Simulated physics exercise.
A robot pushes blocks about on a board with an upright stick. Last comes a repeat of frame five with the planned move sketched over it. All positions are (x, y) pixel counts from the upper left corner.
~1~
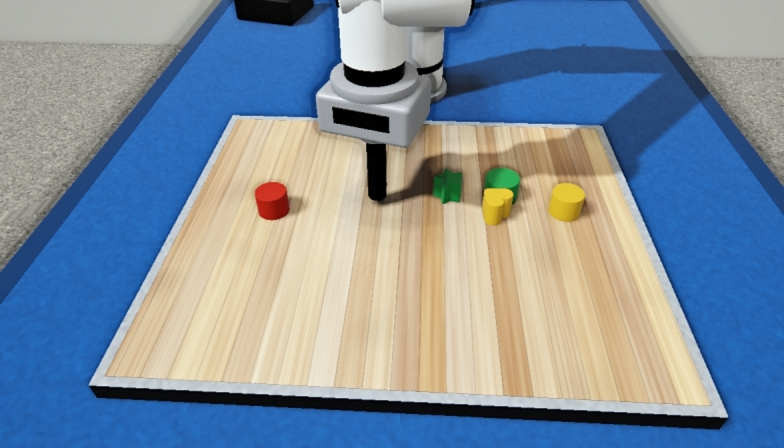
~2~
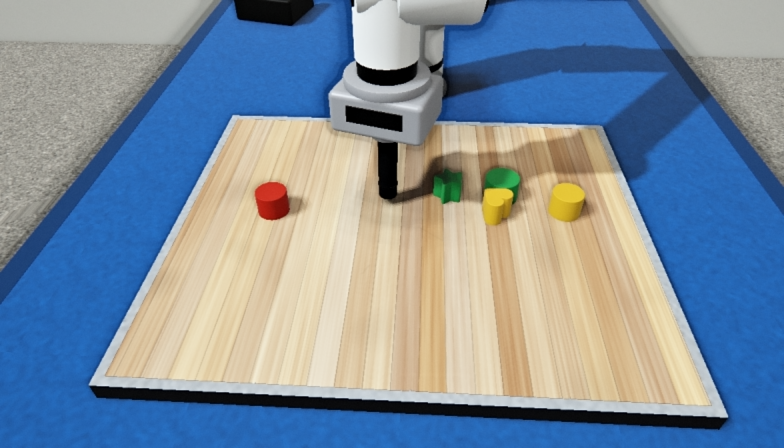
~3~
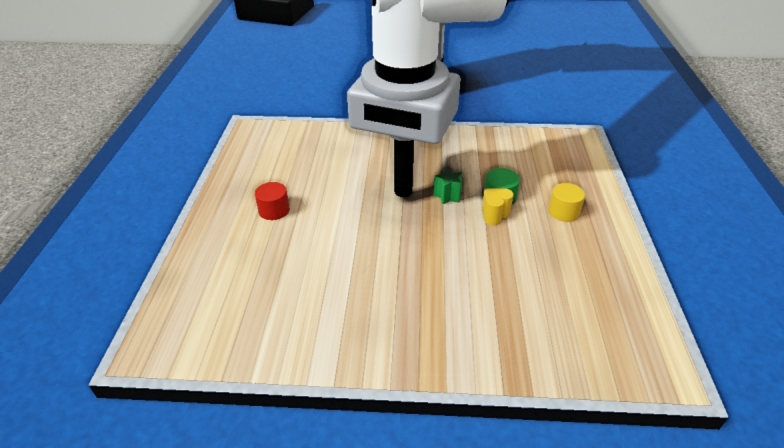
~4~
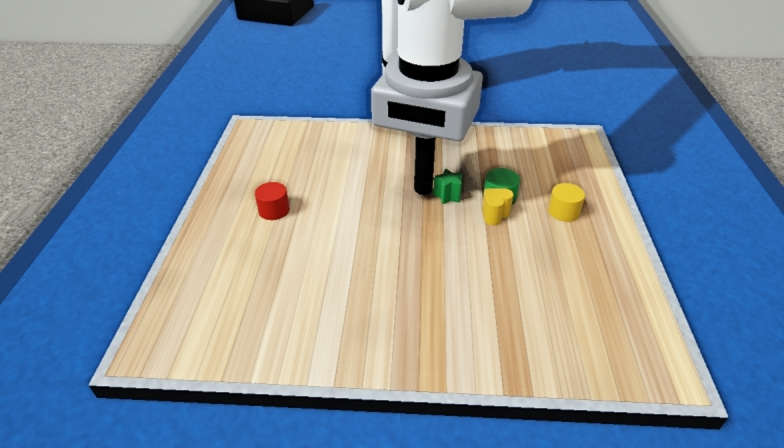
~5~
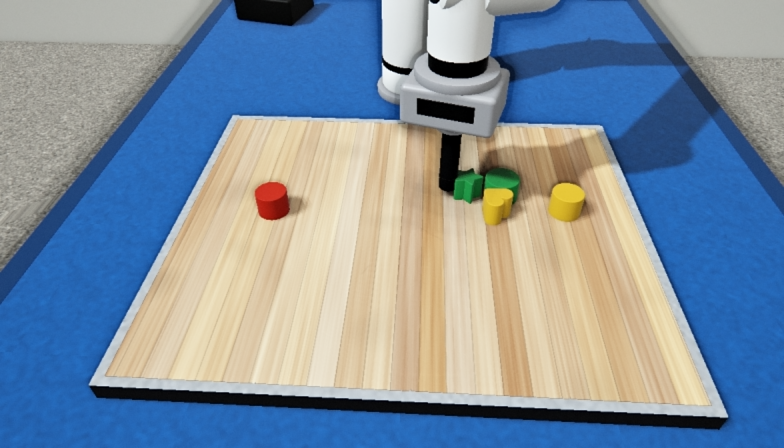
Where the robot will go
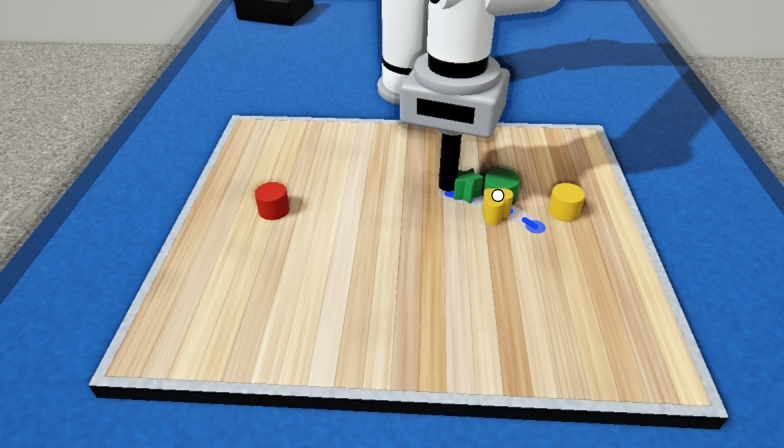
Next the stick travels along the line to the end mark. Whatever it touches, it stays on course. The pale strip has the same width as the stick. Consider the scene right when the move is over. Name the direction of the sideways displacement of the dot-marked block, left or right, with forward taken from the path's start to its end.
The answer is right: Facing from the path's start to its end, that's where the dot-marked block shifts.
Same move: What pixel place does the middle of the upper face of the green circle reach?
At the end it should sit near (548, 176).
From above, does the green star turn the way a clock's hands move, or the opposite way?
From the top, the block rotates counterclockwise.
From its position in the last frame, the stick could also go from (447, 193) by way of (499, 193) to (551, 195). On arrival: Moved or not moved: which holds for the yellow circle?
Well, the yellow circle shifts from its place.
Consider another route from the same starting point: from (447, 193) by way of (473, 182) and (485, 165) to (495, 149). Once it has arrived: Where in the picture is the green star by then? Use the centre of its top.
It is at (486, 173).
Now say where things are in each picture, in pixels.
Stick tip at (377, 196); block tops, green star at (450, 177); yellow heart-shaped block at (498, 195); green circle at (503, 177); yellow circle at (569, 192), in the first frame.
Stick at (388, 195); blocks unchanged, in the second frame.
Stick at (403, 193); blocks unchanged, in the third frame.
Stick at (423, 190); blocks unchanged, in the fourth frame.
Stick at (448, 187); green star at (468, 175); yellow heart-shaped block at (498, 195); green circle at (503, 177); yellow circle at (569, 192), in the fifth frame.
Path on the board, from (447, 193) via (494, 205), ending at (536, 227); the dot is on the yellow heart-shaped block.
What follows on the original path. One third of the way, stick at (479, 194); green star at (500, 180), turned 10° anticlockwise; green circle at (532, 178).
Two thirds of the way, stick at (510, 204); green star at (521, 181), turned 60° anticlockwise; yellow heart-shaped block at (506, 203), turned 30° clockwise; green circle at (547, 176); yellow circle at (572, 193).
At the end, stick at (537, 220); green star at (523, 182), turned 75° anticlockwise; yellow heart-shaped block at (507, 205), turned 45° clockwise; green circle at (548, 176); yellow circle at (572, 193).
